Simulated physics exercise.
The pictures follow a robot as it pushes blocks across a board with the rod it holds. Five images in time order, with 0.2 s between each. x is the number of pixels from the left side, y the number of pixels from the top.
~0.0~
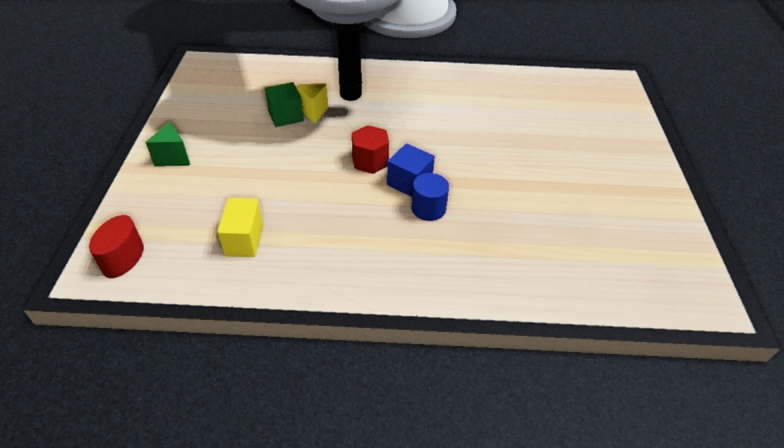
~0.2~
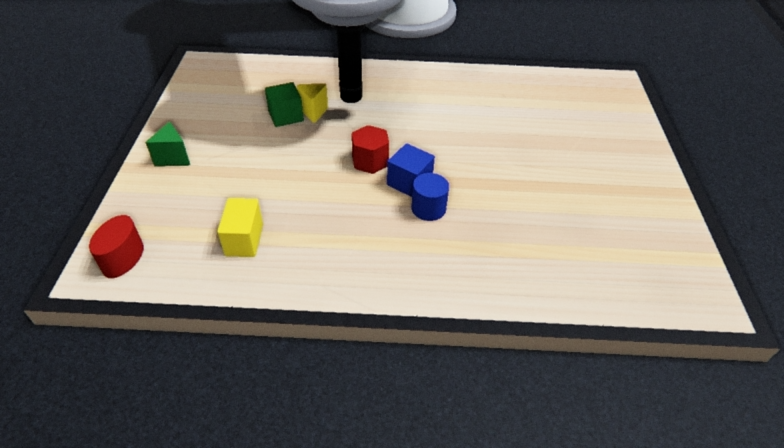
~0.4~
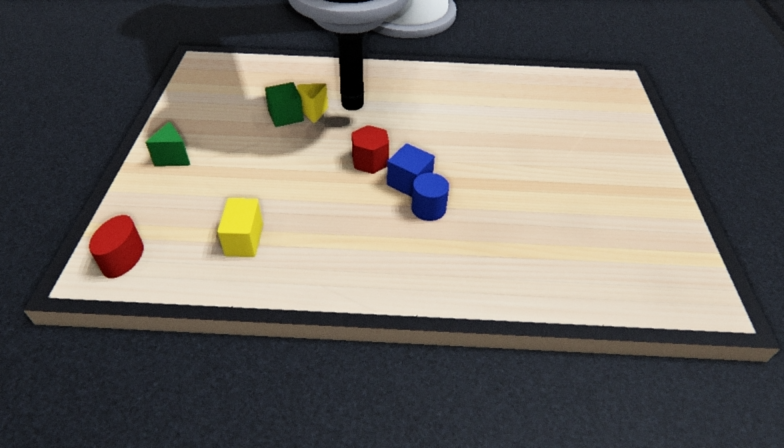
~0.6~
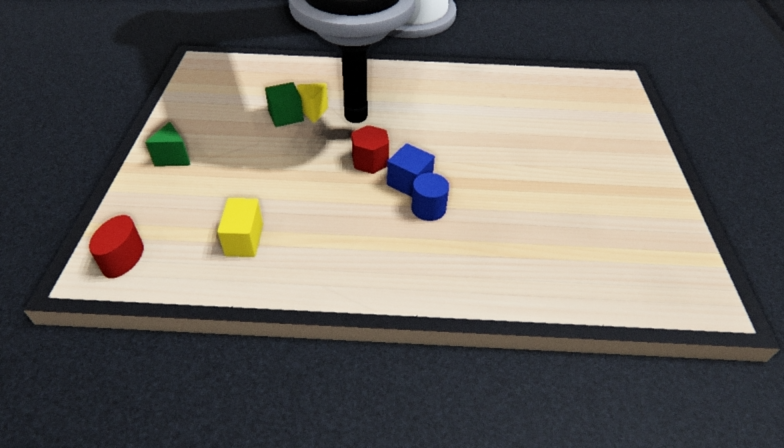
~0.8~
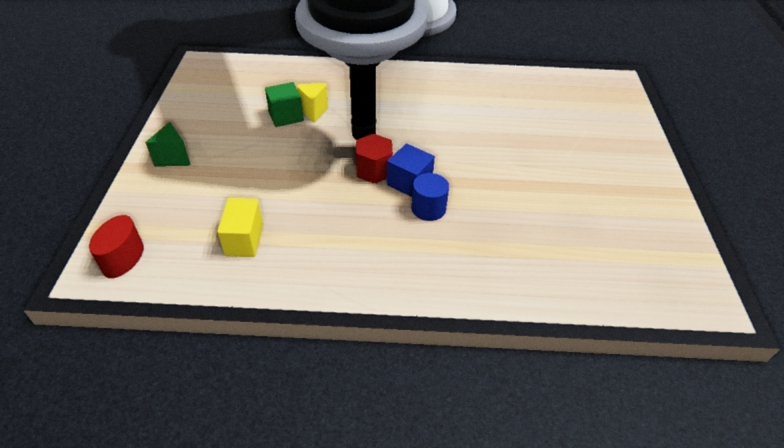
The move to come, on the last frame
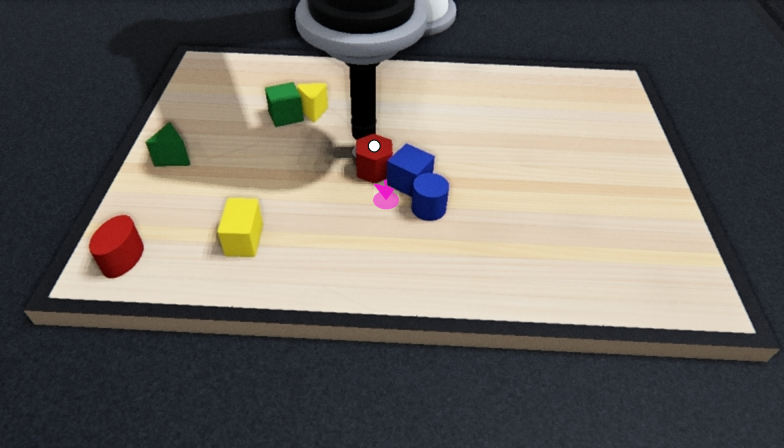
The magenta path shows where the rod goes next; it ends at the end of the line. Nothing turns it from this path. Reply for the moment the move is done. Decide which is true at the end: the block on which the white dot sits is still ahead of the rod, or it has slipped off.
In the end it is ahead.
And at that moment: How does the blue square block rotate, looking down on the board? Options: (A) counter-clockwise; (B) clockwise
That would be A.
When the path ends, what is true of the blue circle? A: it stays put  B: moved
B
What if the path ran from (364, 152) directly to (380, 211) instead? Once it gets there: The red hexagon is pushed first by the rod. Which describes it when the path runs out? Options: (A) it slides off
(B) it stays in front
Correct choice: B.
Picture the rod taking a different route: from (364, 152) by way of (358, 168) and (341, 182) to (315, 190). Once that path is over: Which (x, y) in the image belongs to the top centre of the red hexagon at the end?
For the centre of its top, I'd go with (376, 166).
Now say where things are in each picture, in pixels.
The first picture shows rod's lower end (351, 96); red hexagon (370, 137); blue square block (411, 158); blue circle (431, 184).
The second picture shows rod (351, 98); blocks still.
The third picture shows rod (353, 105); blocks still.
The fourth picture shows rod (356, 117); blocks still.
The fifth picture shows rod (364, 135); red hexagon (374, 146); blue square block (411, 158); blue circle (431, 184).
Drawn move, from (364, 152) by way of (378, 165) and (386, 182) to (386, 200); the dot is on the red hexagon.
On the path given first. Halfway along, rod (383, 157); red hexagon (382, 170), turned 30° clockwise; blue square block (422, 165), turned 35° anticlockwise; blue circle (441, 190).
At the end, rod (386, 184); red hexagon (379, 198), turned 50° clockwise; blue square block (422, 165), turned 35° anticlockwise; blue circle (441, 190).
